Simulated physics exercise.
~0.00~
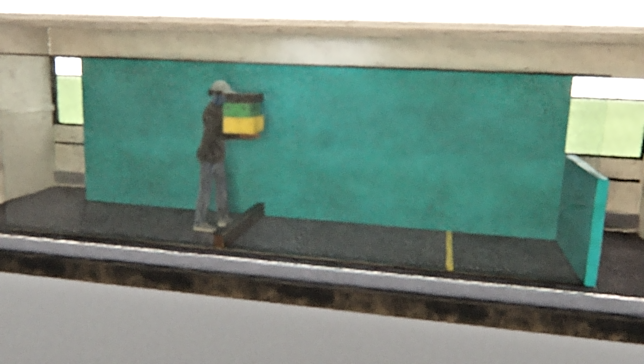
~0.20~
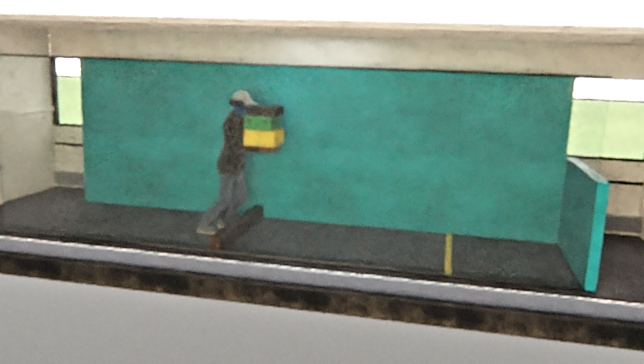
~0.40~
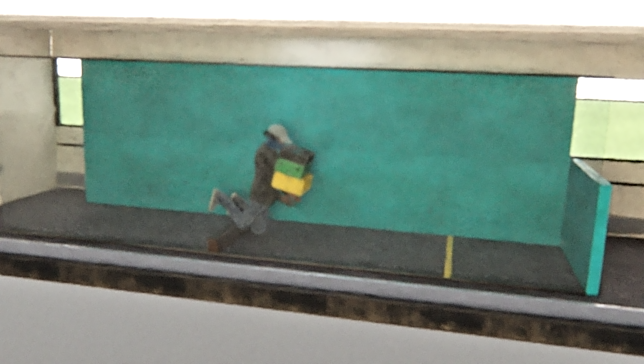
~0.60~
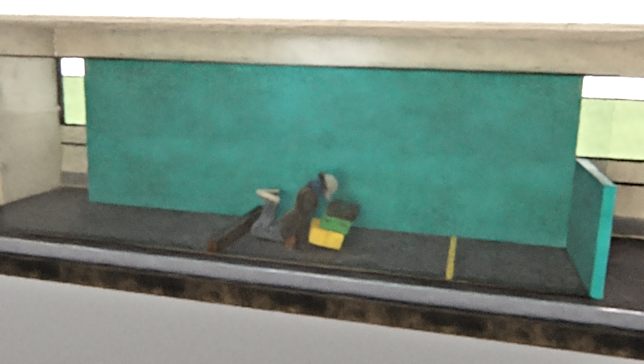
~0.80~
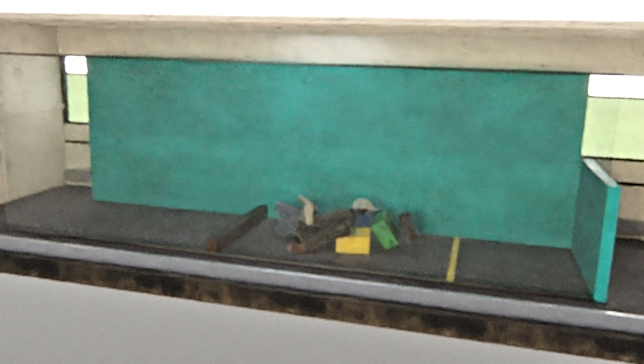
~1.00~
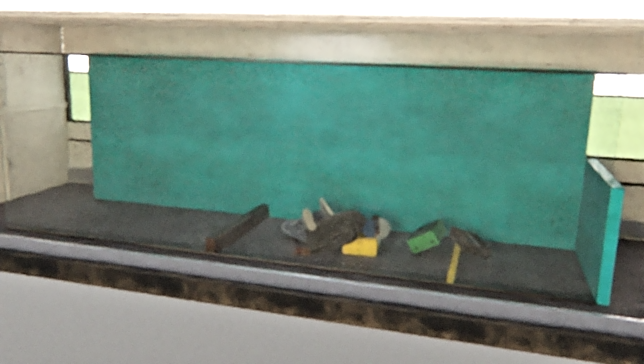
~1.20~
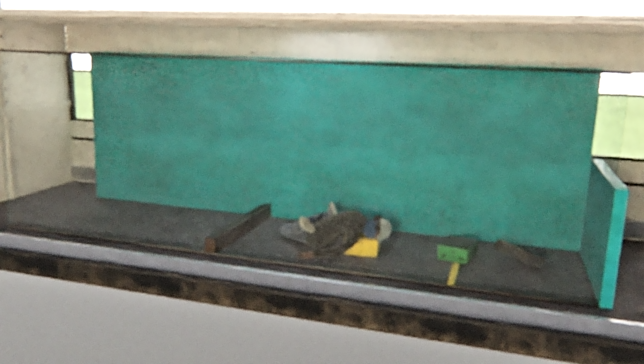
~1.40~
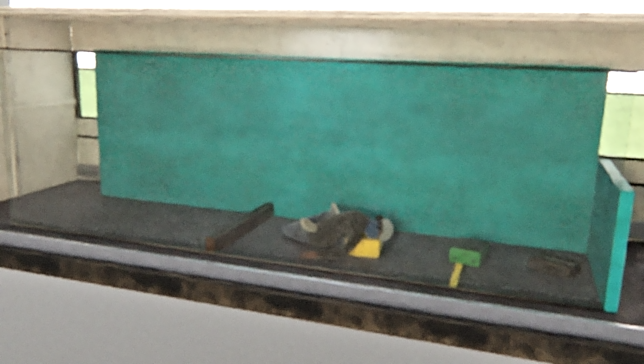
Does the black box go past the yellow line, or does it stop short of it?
The black box goes past the yellow line and ends up on the floor to the right of it, farther along than the green box.
